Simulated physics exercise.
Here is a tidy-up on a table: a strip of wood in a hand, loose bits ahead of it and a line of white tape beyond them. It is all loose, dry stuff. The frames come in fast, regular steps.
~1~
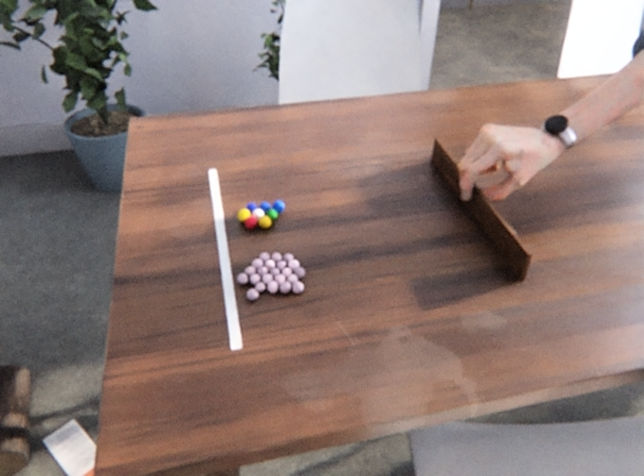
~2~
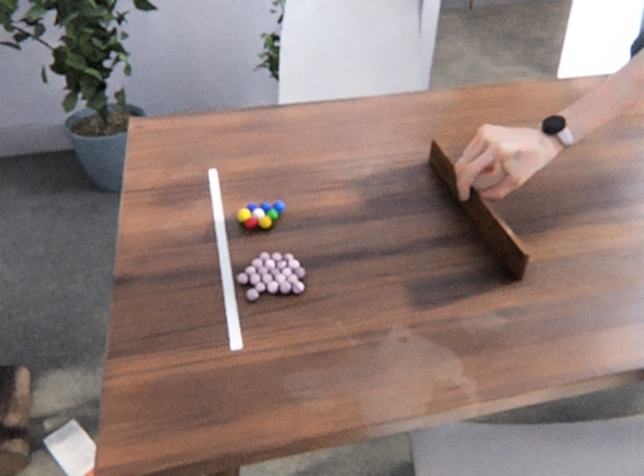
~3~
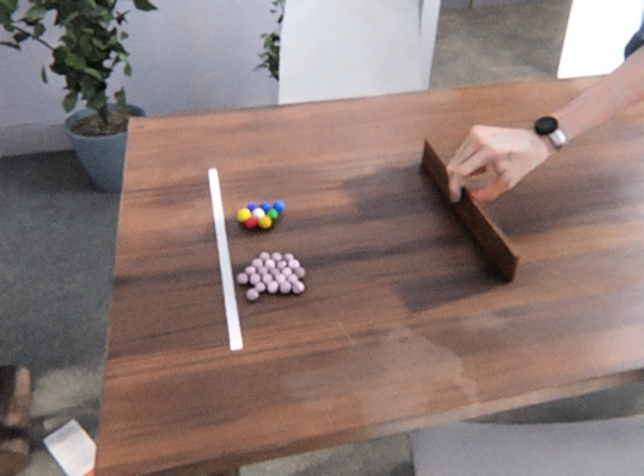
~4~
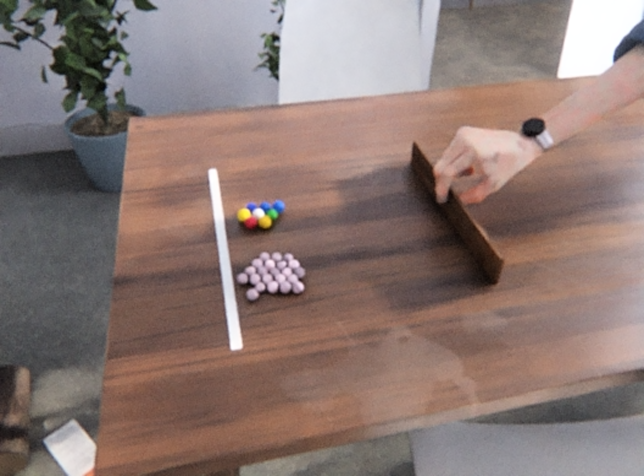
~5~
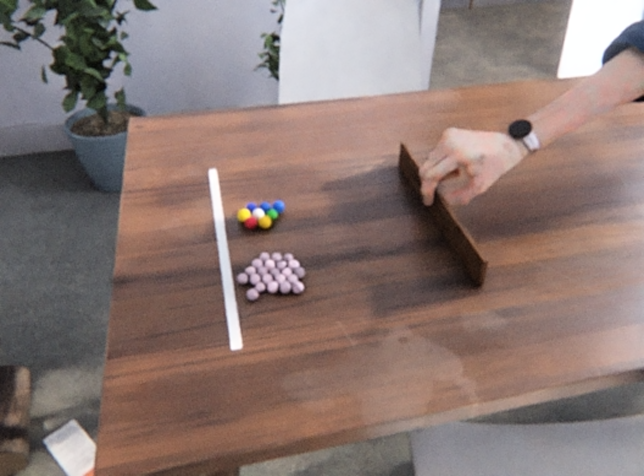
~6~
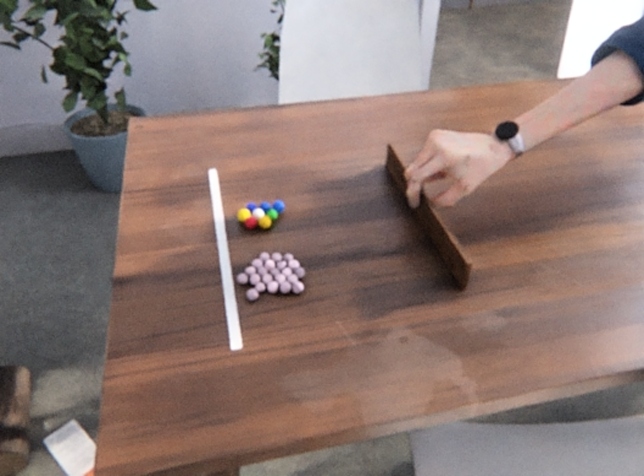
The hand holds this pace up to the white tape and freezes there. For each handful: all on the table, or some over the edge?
In the end the nearer handful tumbles over the end, in part at least, and the farther handful tumbles over the end, in part at least.
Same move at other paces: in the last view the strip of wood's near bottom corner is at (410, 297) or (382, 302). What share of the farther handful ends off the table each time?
About 100 and 100 per cent.
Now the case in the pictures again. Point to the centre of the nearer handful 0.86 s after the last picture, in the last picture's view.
Close to (196, 283).
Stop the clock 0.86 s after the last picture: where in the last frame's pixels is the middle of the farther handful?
At about (194, 220).
Then, 0.42 s on from there, strip of wood still moving, near (318, 208); nearer handful all on the table, its front near (243, 279); farther handful all on the table, its front near (244, 215).
Then, 0.86 s on from there, strip of wood stopped at the white tape; nearer handful all on the table, its front near (179, 288); farther handful all on the table, its front near (169, 222).
Then, 1.14 s on from there, strip of wood stopped at the white tape; nearer handful all on the table, its front near (127, 295); farther handful all on the table, its front near (108, 233).
In the end, strip of wood stopped at the white tape; nearer handful all but a few over the edge; farther handful the whole lot over the edge.
